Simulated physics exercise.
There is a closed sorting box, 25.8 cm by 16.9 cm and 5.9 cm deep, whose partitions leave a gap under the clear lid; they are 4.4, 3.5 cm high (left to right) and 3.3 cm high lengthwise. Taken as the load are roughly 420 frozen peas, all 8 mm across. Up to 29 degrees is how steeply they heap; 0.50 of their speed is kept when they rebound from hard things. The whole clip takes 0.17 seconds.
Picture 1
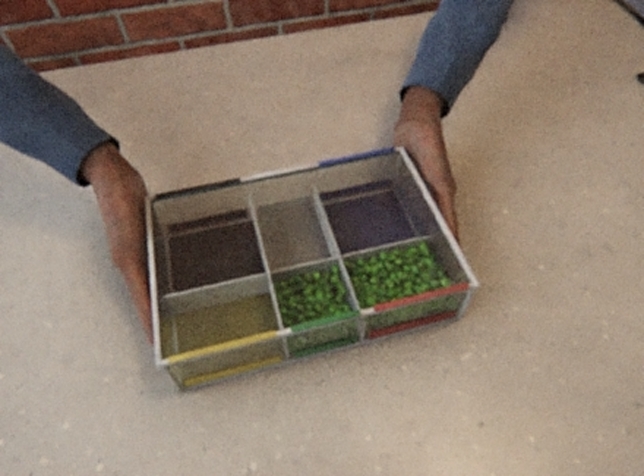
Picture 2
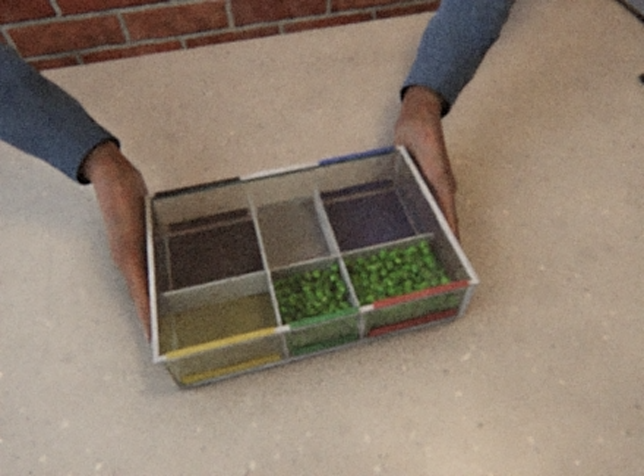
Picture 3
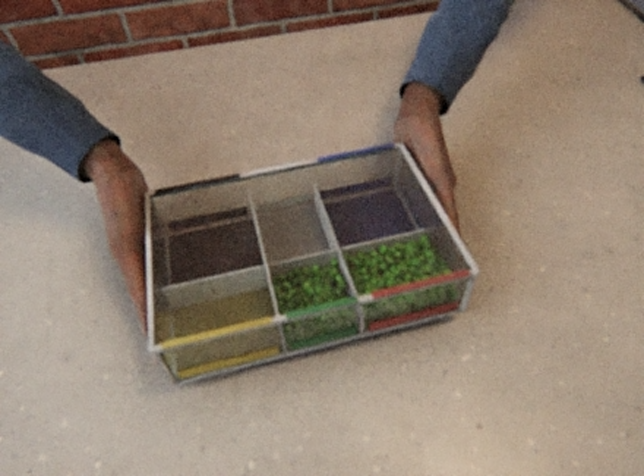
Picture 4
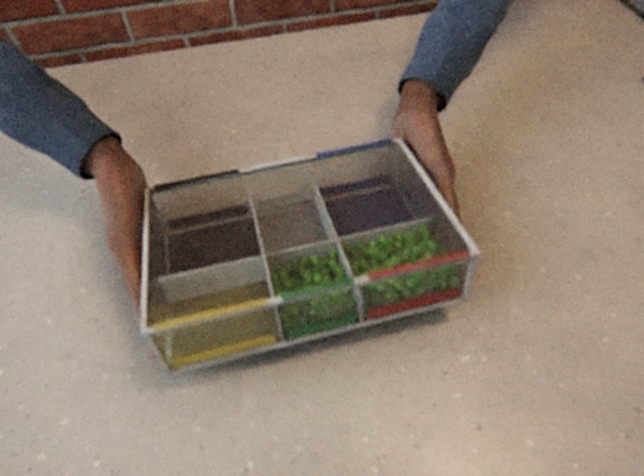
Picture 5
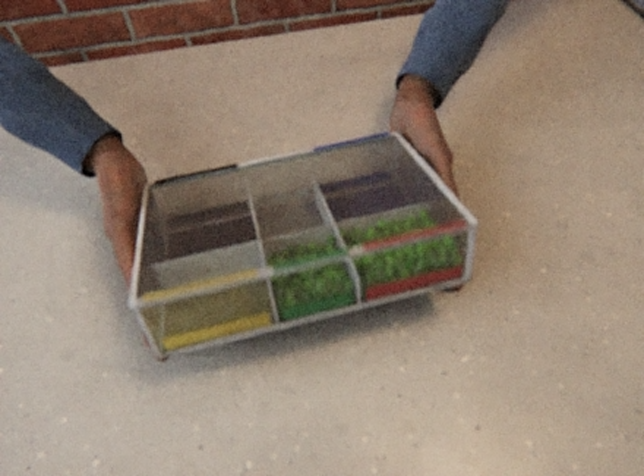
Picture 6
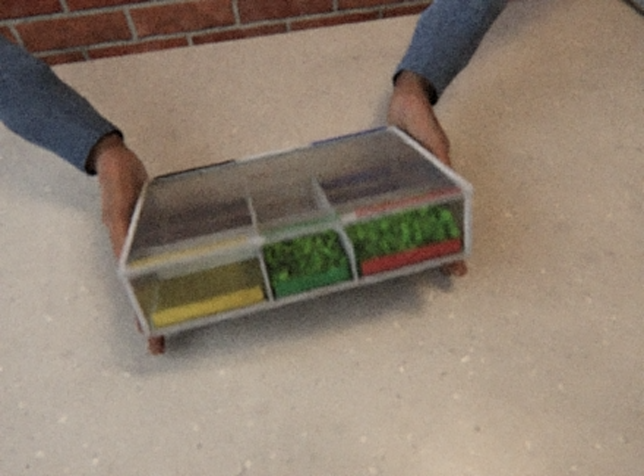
Two hands tilt a clear divided box of green peas, raising its front edge.
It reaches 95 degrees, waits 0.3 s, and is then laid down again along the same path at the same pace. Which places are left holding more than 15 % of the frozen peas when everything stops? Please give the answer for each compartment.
At the end, red: Stays behind the line; blue: Crosses the line; green: Stays behind the line; yellow: Stays behind the line; white: Crosses the line; black: Stays behind the line.
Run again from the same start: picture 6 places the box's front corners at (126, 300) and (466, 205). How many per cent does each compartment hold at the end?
Red 5; blue 30; green 5; yellow 0; white 45; black 15.
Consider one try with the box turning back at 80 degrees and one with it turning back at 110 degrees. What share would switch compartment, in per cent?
Roughly 70 percent, then roughly 100 percent.
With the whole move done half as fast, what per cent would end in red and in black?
The red compartment would end with 10 per cent, the black one with 10 per cent.
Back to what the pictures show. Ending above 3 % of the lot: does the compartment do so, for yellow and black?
For yellow, it does not; for black, it does.
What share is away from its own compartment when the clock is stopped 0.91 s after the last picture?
Some 95 percent.
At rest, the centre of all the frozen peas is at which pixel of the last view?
About (327, 218).
Then, 0.54 s after the last picture, tilt 95 degrees; red 15 %, blue 40 %, green 5 %, white 35 %, black 5 %.
Then, 0.91 s after the last picture, tilt 55 degrees; blue 50 %, white 40 %, black 10 %.
Then, 1.35 s after the last picture, tilt 0 degrees; blue 50 %, white 40 %, black 10 %.
In the end, red 0 %, blue 50 %, green 0 %, yellow 0 %, white 40 %, black 10 %.
